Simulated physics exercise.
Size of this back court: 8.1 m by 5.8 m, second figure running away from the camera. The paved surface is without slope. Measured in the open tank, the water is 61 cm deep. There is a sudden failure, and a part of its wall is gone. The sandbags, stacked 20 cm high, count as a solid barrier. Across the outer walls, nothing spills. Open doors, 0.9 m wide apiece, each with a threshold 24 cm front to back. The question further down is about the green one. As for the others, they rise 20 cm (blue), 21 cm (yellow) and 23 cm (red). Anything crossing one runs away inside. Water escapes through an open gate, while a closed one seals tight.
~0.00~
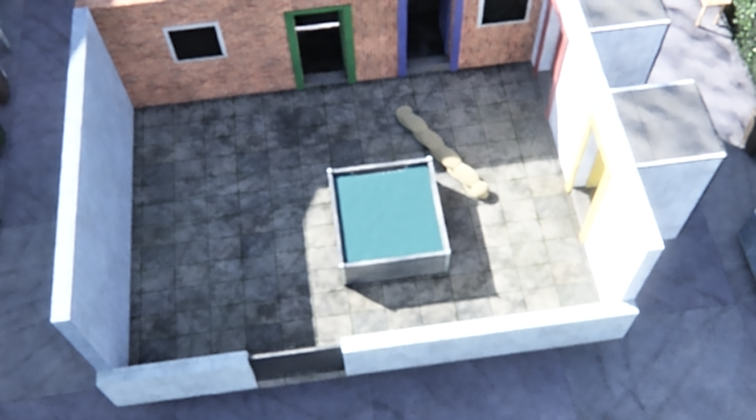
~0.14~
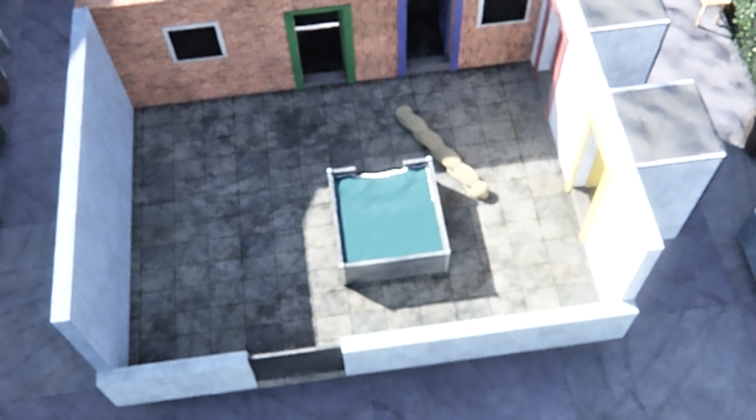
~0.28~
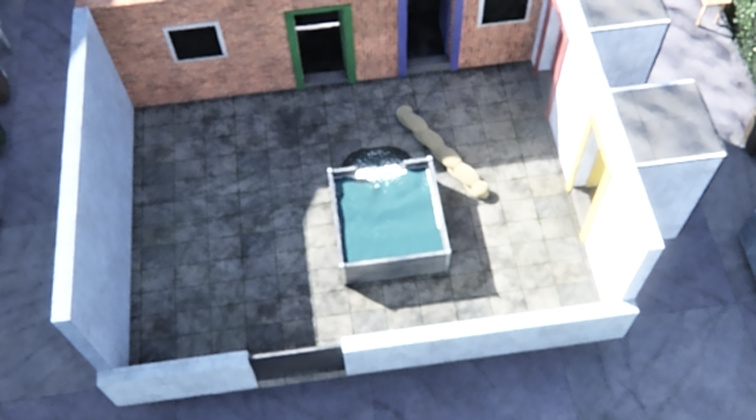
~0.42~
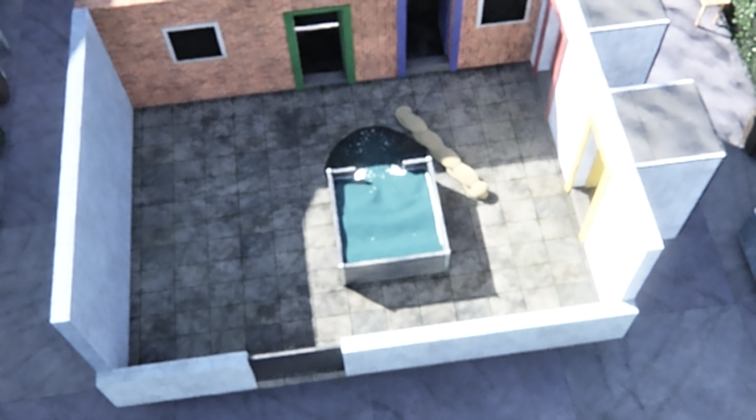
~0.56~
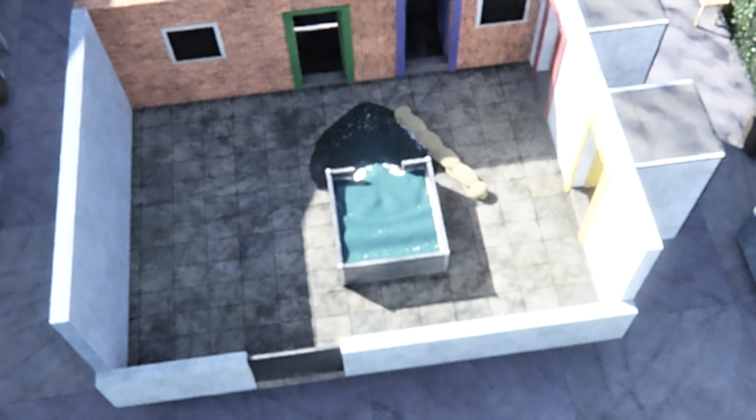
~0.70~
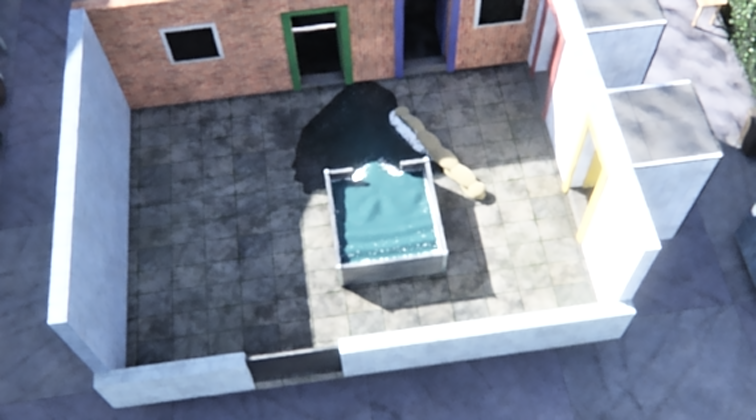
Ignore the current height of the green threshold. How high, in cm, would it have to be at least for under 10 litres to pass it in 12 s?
At least about 25 cm.
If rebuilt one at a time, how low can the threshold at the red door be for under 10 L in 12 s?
Red: 8.0 cm.
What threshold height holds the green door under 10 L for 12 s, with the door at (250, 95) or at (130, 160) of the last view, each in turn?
Around 9.0 and 13.0 cm respectively.
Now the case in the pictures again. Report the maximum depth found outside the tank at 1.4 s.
34 cm.
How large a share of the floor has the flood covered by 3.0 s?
About 30 per cent.
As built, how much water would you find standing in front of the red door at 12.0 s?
The depth there is around 4.0 cm.
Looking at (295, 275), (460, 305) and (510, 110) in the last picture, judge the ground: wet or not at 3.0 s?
1: Unwetted; 2: Unwetted; 3: Awash.
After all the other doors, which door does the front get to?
Final door: Yellow.
After 1.4 s water covers 15 % of the floor, deepest (34 cm) near (363, 82); 22 cm at the green door, 20 litres in over its 10 cm threshold.
After 3.0 s water covers 30 % of the floor, deepest (22 cm) near (310, 88); 22 cm at the green door, 144 litres in over its 10 cm threshold.
After 12.0 s water covers 95 % of the floor, deepest (8 cm) near (396, 281); 5 cm at the green door, 228 litres in over its 10 cm threshold.
At the green door as built, the water arrived by 0.9 s and peaked near 26 cm at 2.0 s.
With a threshold of 20 cm, 38 litres would have come in within the 12 s; with 27 cm, 5 litres. So under 10 litres takes about 25 cm.
